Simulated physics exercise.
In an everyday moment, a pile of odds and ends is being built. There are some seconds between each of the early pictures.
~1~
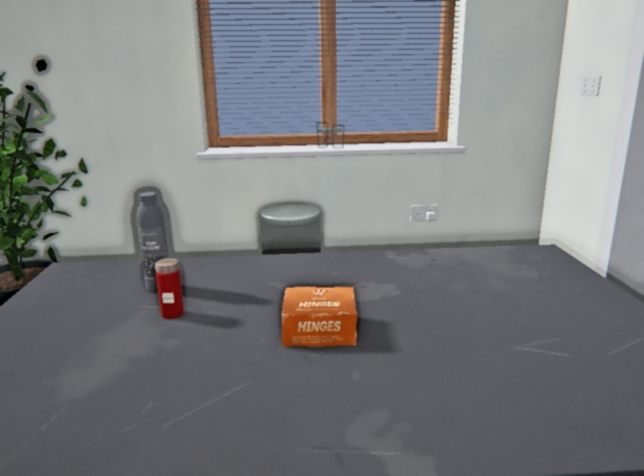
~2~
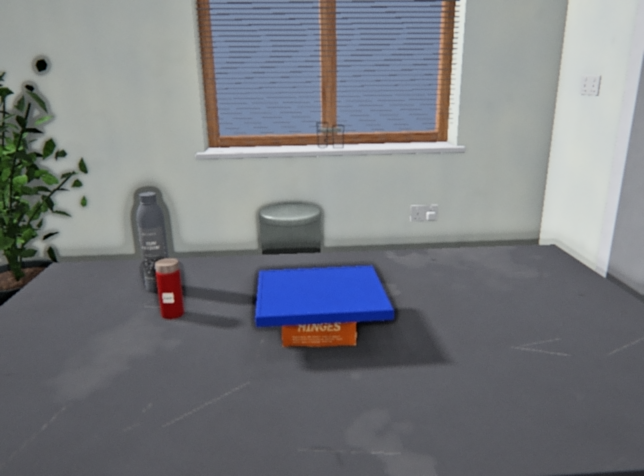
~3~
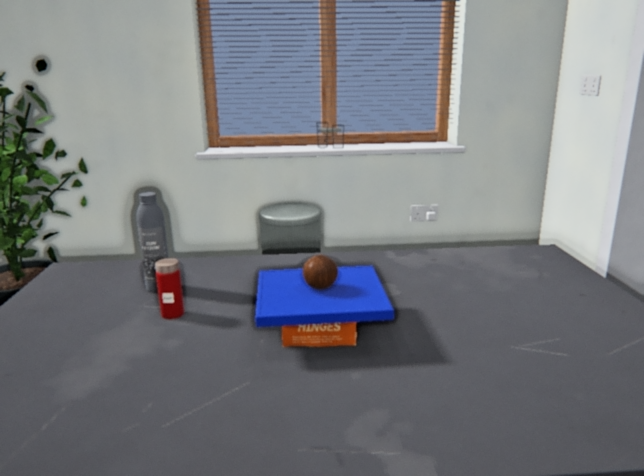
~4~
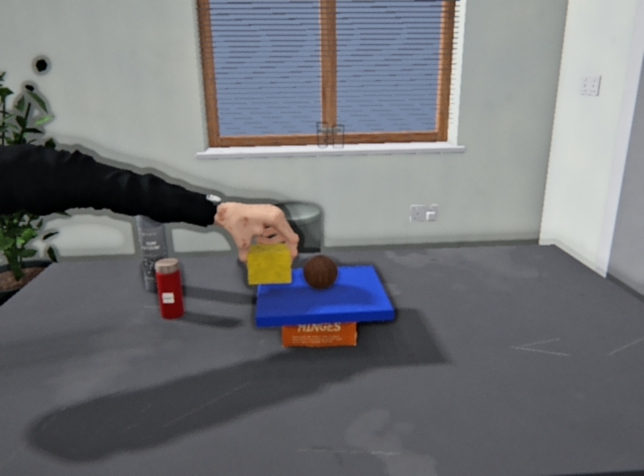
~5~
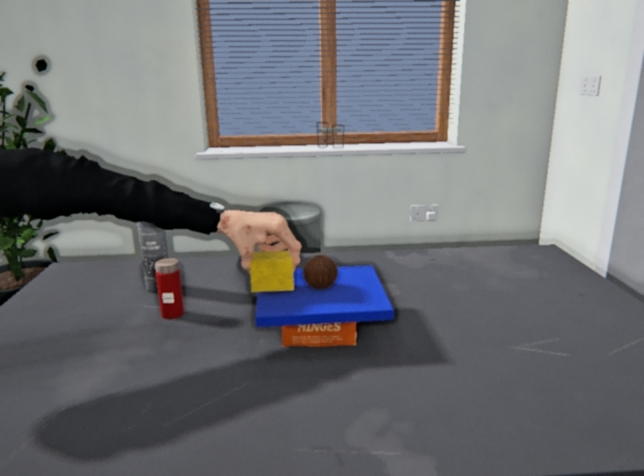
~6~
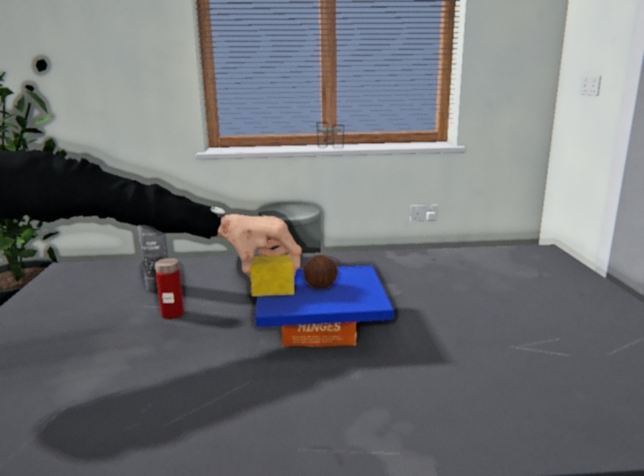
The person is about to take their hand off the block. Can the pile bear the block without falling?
Yes: I expect the stack will stand.
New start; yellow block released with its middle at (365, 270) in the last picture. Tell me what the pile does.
Well, it is fine after that.
Then, 0.40 s later than the last frame, all is still.
Then, 0.90 s later than the last frame, yellow block resting near (272, 276).
When it is over, all 6 as before. End places, in pixels of the last picture, yellow block near (272, 276). The pile stays up.
